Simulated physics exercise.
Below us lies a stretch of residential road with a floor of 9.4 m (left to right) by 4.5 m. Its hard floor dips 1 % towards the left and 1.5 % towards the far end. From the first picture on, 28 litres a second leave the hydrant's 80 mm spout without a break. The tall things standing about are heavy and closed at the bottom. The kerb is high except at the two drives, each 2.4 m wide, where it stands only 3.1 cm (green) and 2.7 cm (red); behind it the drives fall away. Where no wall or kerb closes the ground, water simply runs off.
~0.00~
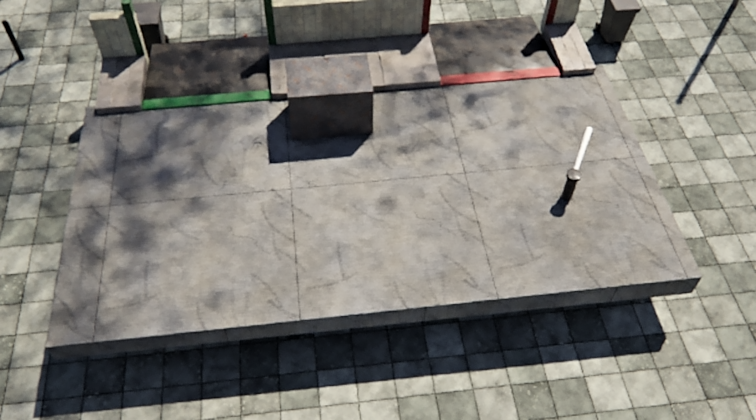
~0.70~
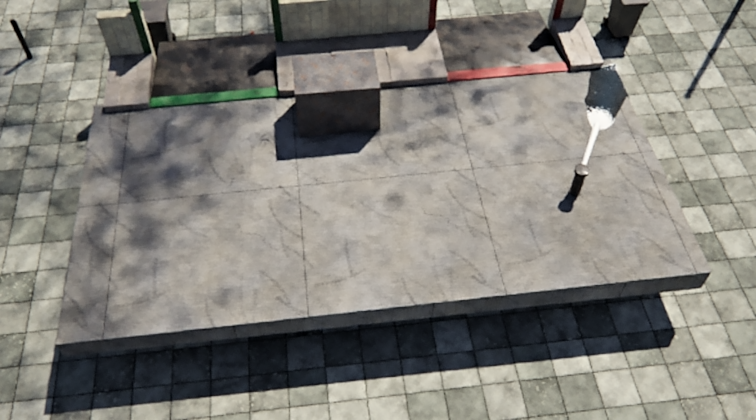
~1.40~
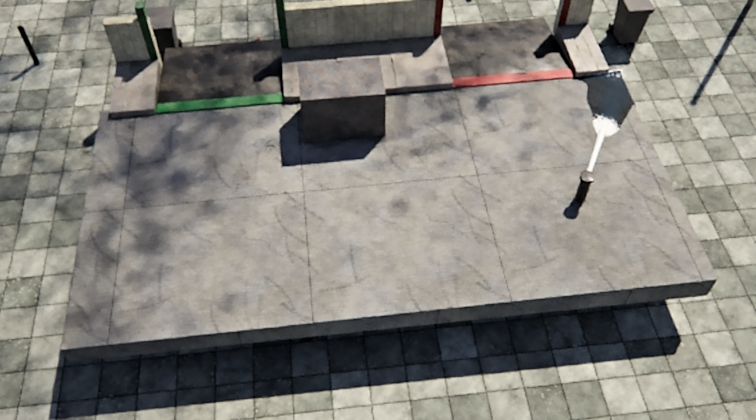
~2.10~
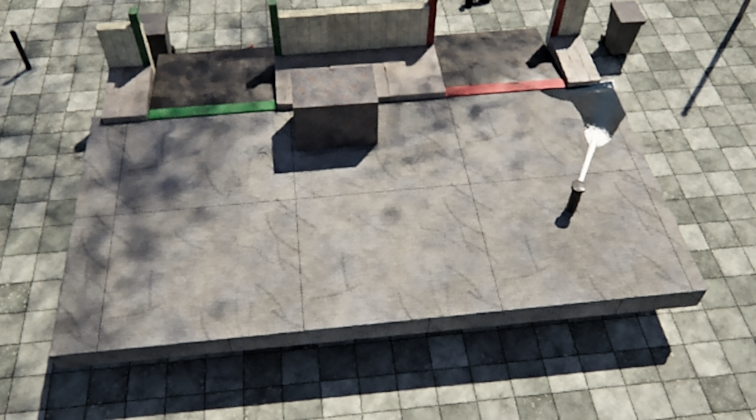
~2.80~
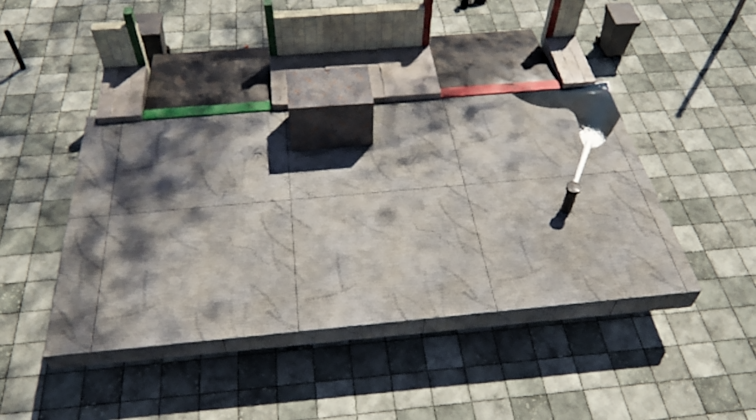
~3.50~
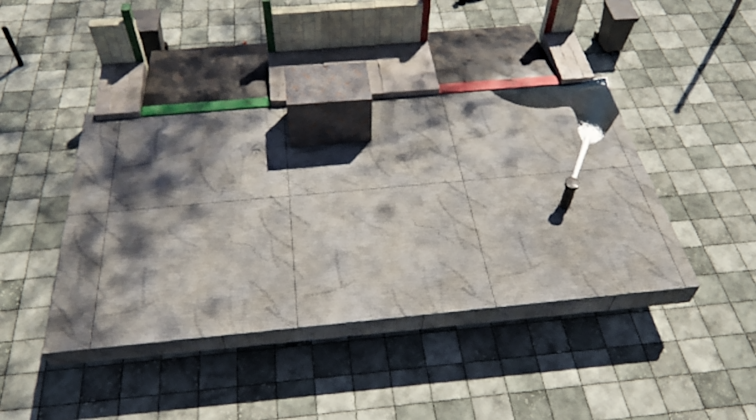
Water jetting from a short dark spout across a grey paved slab, a dark wet patch spreading leftward along the far kerb.
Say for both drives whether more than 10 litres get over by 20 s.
One by one: At the green driveway it keeps below the limit; at the red driveway it stays under the limit.
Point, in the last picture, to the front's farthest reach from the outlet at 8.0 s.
At about (397, 98).
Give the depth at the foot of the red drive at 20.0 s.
About 1.5 cm.
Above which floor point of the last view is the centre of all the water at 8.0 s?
Around (531, 102).
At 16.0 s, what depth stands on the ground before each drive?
Depths in cm: Green 0.2, red 1.5.
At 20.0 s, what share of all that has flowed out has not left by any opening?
About 14 per cent.
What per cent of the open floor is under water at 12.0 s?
About 10 per cent.
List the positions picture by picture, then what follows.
In the first frame, the jet has just started at (577, 167); the ground is still dry.
In the second frame, from the spout at (585, 163) the water has spread over 0.9 m2; its tip is at (614, 68), and it is 1.6 cm deep on average.
In the third frame, the jet leaves at (590, 169); the sheet reaches (620, 75), 3.3 m away, and wets 0.9 m2.
In the fourth frame, the jet leaves at (581, 179); the sheet reaches (611, 86), 3.3 m away, and wets 1.1 m2.
In the fifth frame, the jet leaves at (576, 180); the sheet reaches (606, 87), 3.3 m away, and wets 1.4 m2.
In the sixth frame, the jet leaves at (575, 176); the sheet reaches (605, 83), 3.3 m away, and wets 1.6 m2.
After 5.0 s water covers 5 % of the floor and is deepest (11 cm) near (599, 83); green driveway not reached, red driveway 1.1 cm at the lowered kerb, 0 L in.
After 8.0 s water covers 5 % of the floor and is deepest (11 cm) near (599, 83); green driveway not reached, red driveway 1.5 cm at the lowered kerb, 0 L in.
After 12.0 s water covers 10 % of the floor and is deepest (11 cm) near (599, 83); green driveway not reached, red driveway 1.5 cm at the lowered kerb, 0 L in.
After 16.0 s water covers 10 % of the floor and is deepest (11 cm) near (599, 83); green driveway not reached, red driveway 1.6 cm at the lowered kerb, 0 L in.
After 20.0 s water covers 15 % of the floor and is deepest (11 cm) near (599, 83); green driveway 0.75 cm at the lowered kerb, 0 L in, red driveway 1.6 cm at the lowered kerb, 0 L in.
